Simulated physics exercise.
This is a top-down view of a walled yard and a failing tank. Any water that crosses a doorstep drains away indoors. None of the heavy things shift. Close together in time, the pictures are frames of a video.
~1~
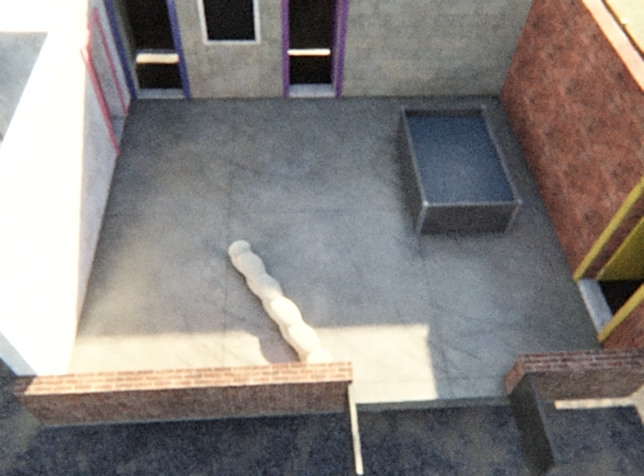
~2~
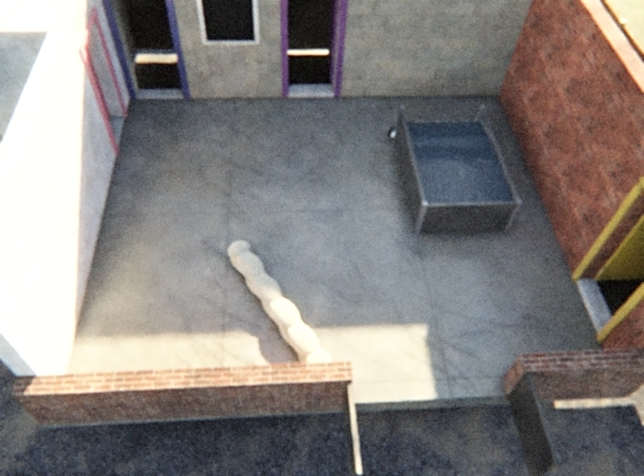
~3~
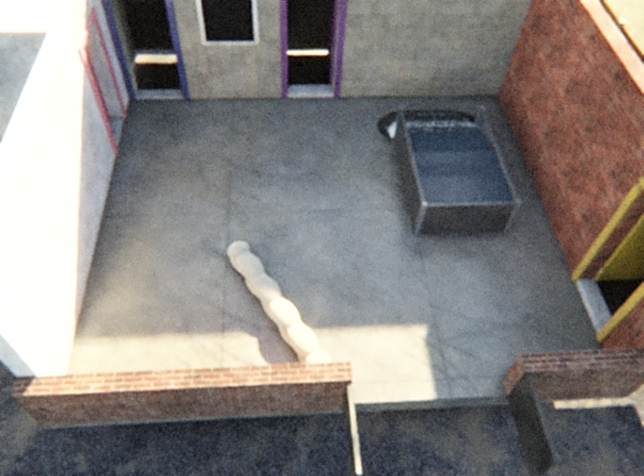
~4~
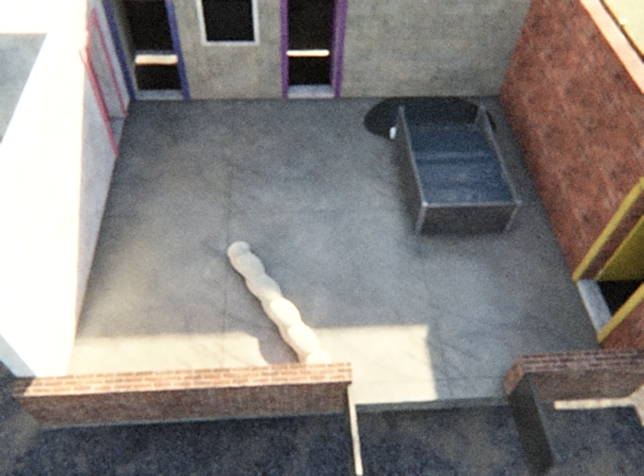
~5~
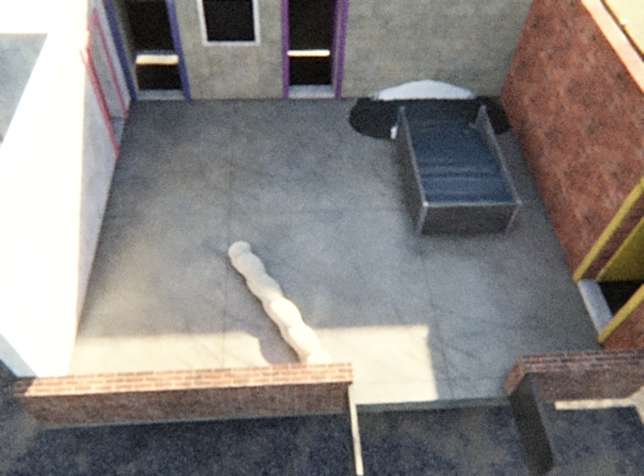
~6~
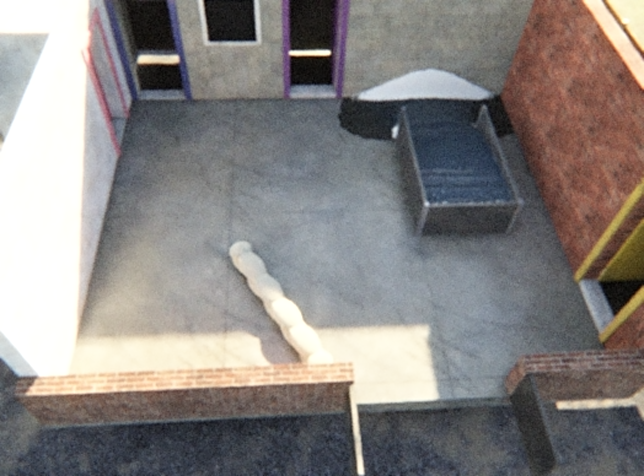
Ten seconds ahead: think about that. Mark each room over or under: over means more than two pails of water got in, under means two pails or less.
Pink door: Over, yellow door: Under, blue door: Over, purple door: Under.
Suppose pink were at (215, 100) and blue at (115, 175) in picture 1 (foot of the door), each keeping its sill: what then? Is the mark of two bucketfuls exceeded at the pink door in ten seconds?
Result for pink: It ends up below.
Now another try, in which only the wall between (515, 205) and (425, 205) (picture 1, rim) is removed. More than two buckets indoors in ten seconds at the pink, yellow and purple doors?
Briefly, the pink one remains below the line, the yellow one crosses the line, and the purple one remains below the line.
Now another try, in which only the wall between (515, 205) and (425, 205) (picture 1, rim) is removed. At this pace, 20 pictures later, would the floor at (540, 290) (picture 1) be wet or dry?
At that place: Covered.
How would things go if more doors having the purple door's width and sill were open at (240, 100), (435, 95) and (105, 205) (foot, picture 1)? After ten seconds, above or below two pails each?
Door by door: Ends up below, ends up above, ends up below.
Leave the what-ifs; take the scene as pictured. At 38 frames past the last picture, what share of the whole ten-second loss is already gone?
Near 55 in a hundred.
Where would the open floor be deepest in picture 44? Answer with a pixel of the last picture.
Near (597, 374).
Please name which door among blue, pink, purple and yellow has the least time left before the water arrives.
It's the purple door.
A moment on, water covers 10 % of the floor; the pink door not reached, the yellow door not reached, the blue door not reached, the purple door wet at the sill, nothing in.
Next, water covers 25 % of the floor; the pink door not reached, the yellow door not reached, the blue door not reached, the purple door wet at the sill, nothing in.
Then, water covers 50 % of the floor; the pink door under two buckets in, the yellow door wet at the sill, nothing in, the blue door wet at the sill, nothing in, the purple door wet at the sill, nothing in.
Later, water covers 70 % of the floor; the pink door over two buckets in, the yellow door wet at the sill, nothing in, the blue door under two buckets in, the purple door wet at the sill, nothing in.
In the end, water covers 90 % of the floor; the pink door far over two buckets in, the yellow door wet at the sill, nothing in, the blue door over two buckets in, the purple door wet at the sill, nothing in.
